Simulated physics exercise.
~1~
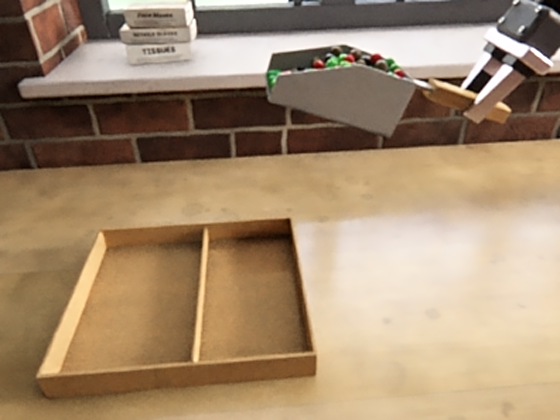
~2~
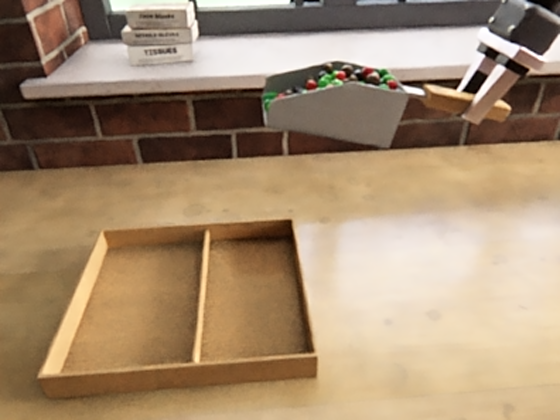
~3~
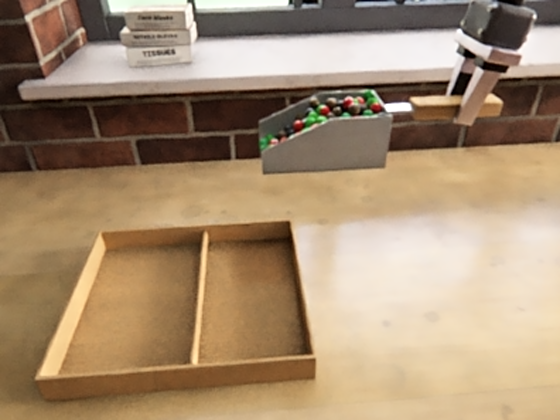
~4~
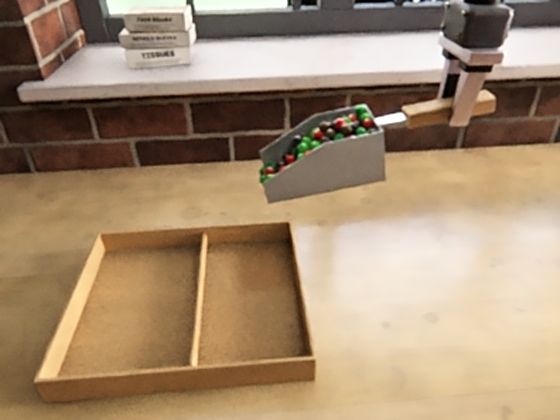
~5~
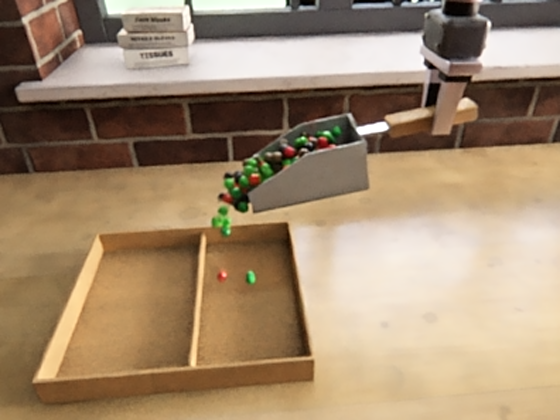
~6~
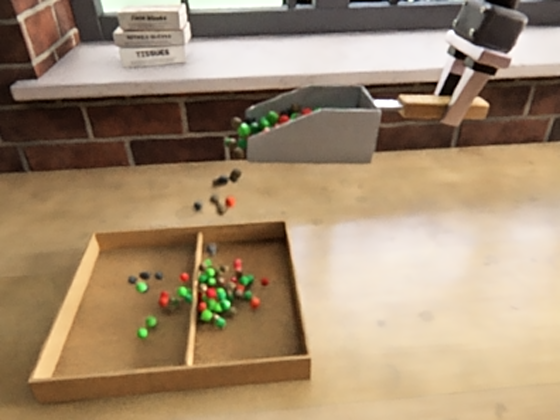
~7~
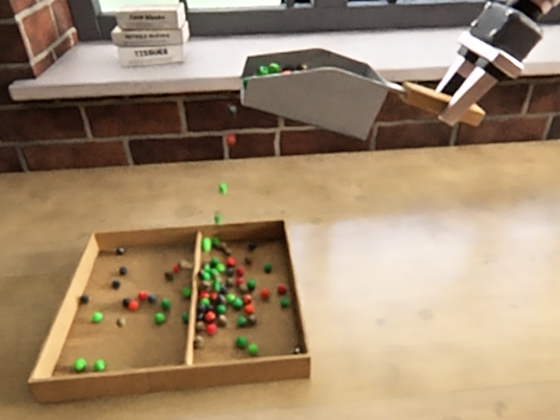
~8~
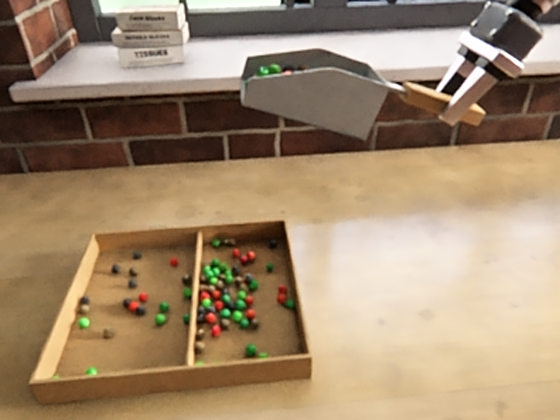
A robot arm lowered a grey scoop of red, green and dark round sweets, tipped it over a divided wooden tray and then tilted it back, leaving most of the spilled sweets in the right part, fewer in the left, and some still in the scoop.
